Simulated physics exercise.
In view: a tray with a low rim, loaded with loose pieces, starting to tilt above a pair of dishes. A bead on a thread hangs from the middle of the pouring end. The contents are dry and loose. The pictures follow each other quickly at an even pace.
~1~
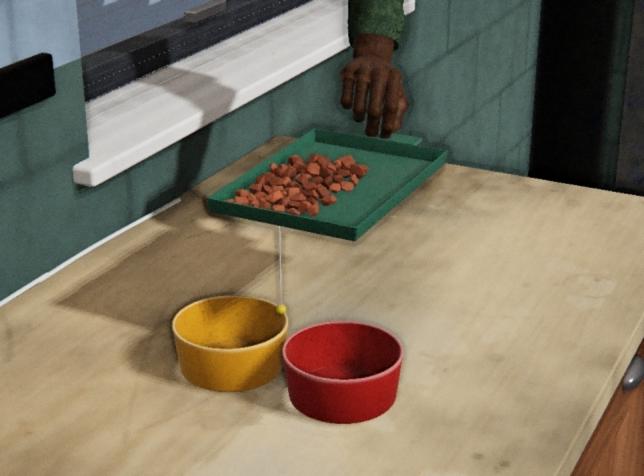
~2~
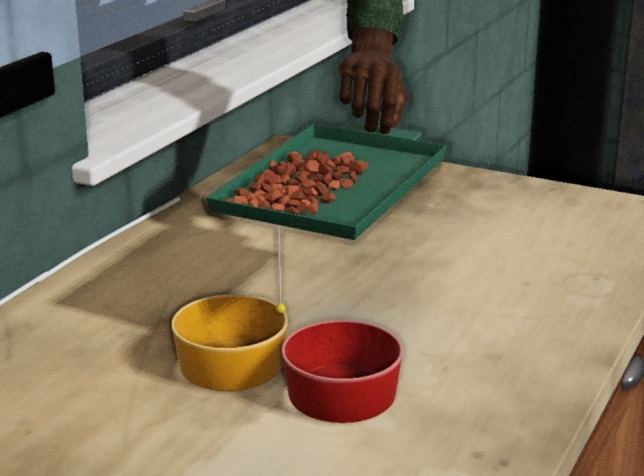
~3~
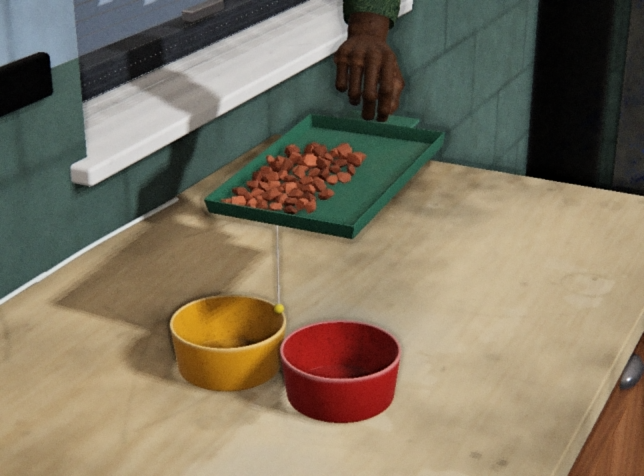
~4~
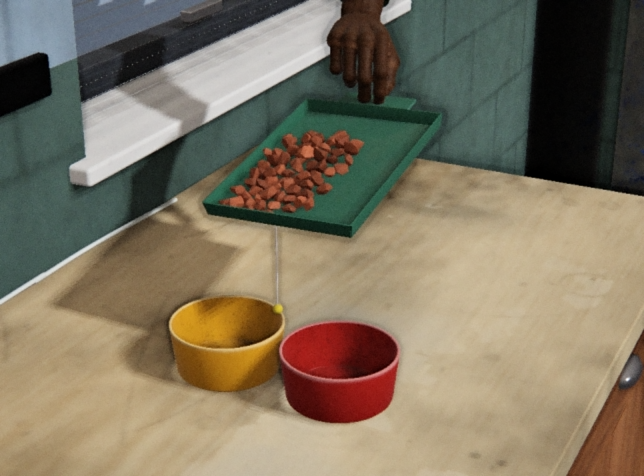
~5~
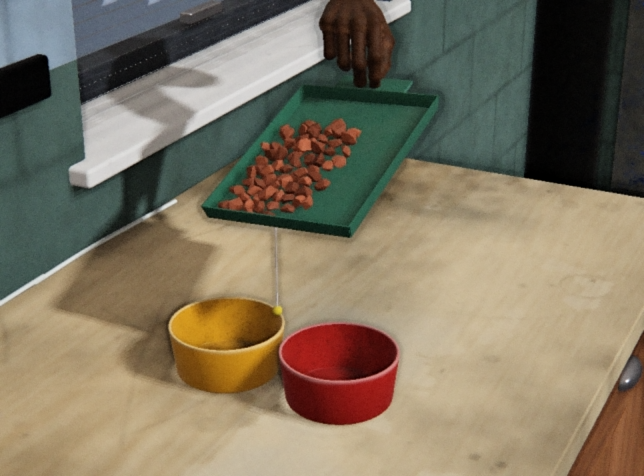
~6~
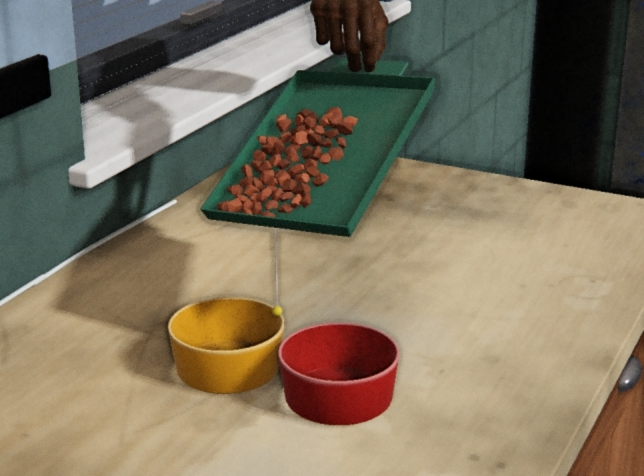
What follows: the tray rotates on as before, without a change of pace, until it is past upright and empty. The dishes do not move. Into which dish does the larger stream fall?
More goes to the left dish.
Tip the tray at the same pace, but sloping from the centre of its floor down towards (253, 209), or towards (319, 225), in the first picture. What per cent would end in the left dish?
First some 90, then 10 per cent.
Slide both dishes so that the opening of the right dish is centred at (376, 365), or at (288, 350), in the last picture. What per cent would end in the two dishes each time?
Roughly 50 per cent, and 90 per cent.
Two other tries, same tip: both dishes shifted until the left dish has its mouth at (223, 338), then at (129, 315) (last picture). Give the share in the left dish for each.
Roughly 70 per cent, and 10 per cent.
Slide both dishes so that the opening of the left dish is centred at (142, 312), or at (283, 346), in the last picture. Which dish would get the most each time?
First the dish on the right, then the left one.
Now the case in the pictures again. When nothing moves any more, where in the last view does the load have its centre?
Near (218, 368).
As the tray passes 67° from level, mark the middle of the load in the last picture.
Near (251, 178).
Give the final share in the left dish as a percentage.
It comes to 80 per cent or so.
Shortly afterwards, tray tipped steeply; all but a few on the tray; only a few in the air.
Next, tray tipped past a quarter turn; near a quarter on the tray; only a few in the right dish; near a third in the left dish; a little outside both; near a third in the air.
Some moments later, tray tipped past a quarter turn; a little in the right dish; the bulk in the left dish; near a quarter outside both.
In the end, tray tipped past a quarter turn; a little in the right dish; the bulk in the left dish; near a quarter outside both.
